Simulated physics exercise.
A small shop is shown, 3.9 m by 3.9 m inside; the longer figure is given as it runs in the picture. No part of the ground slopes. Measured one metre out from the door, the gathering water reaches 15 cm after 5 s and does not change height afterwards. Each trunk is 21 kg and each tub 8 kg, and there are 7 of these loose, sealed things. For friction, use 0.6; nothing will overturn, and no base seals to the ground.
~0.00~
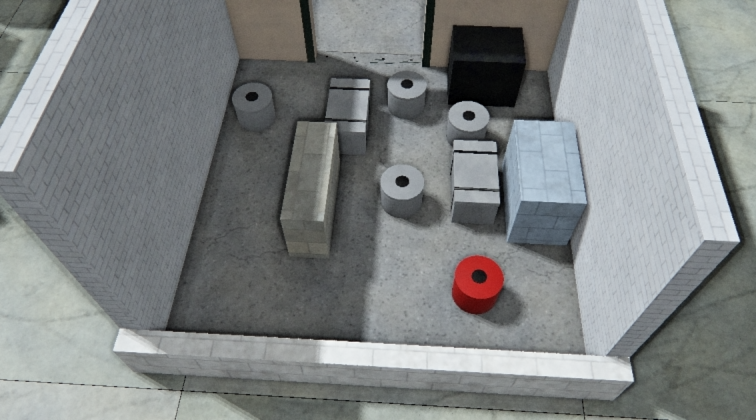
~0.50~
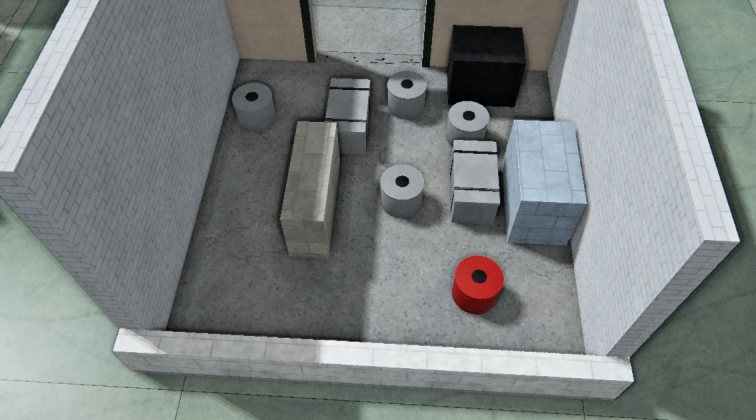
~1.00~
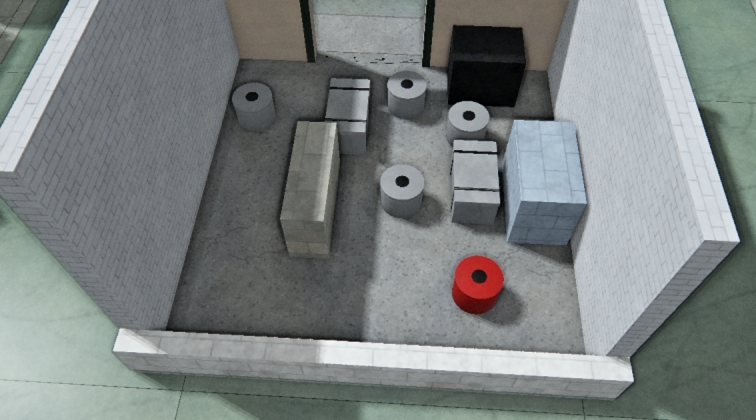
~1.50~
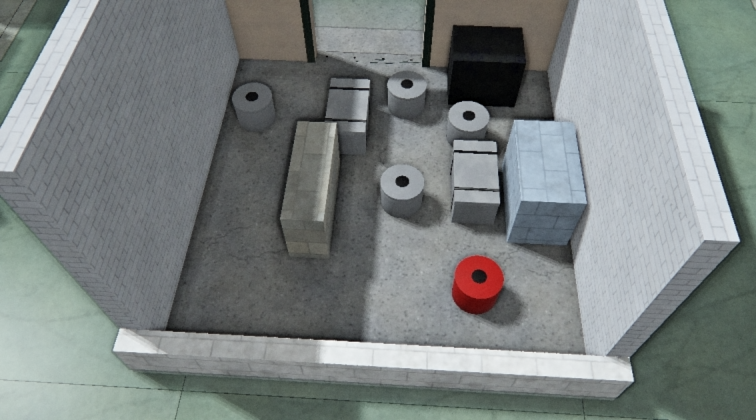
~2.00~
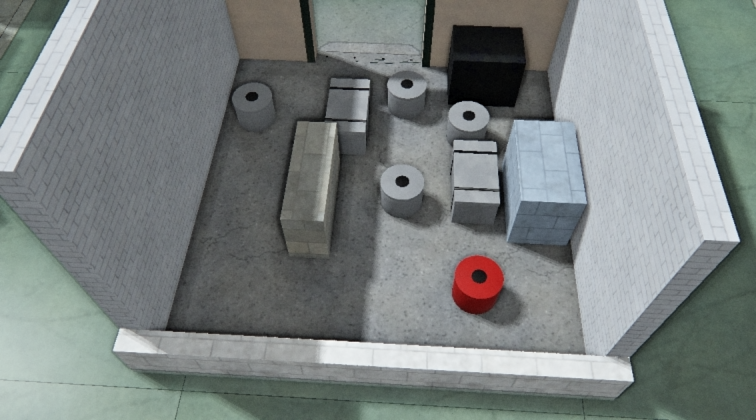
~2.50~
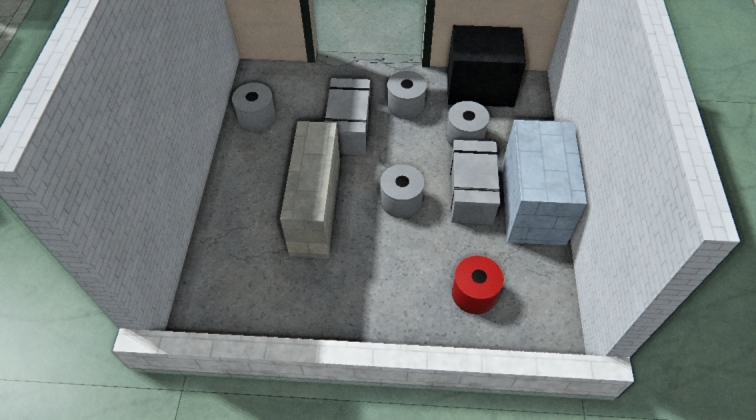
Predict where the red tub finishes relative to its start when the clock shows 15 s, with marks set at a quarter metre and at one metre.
It finishes between the two marks.
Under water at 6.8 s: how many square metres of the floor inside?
I'd put it close to 8.5 m2.
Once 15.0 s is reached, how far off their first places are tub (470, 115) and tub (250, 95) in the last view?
In that order: 10 cm, 250 cm.
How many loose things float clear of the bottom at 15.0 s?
By my count, 7.
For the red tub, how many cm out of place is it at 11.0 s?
It is about 10 cm out of place by then.
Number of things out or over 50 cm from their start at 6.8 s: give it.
Tally at that time: 1.
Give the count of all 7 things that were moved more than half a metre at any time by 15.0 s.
It adds up to 6.
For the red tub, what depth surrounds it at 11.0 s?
Around 4 cm.
After 3.5 s the red tub is near (479, 277), 0.0 m from its start, aground; 0 afloat.
After 6.8 s the red tub is near (479, 277), 0.0 m from its start, aground; 1 afloat.
After 11.0 s the red tub is near (485, 284), 0.1 m from its start, aground; 5 afloat.
After 15.0 s the red tub is near (511, 246), 0.4 m from its start, afloat; 7 afloat.
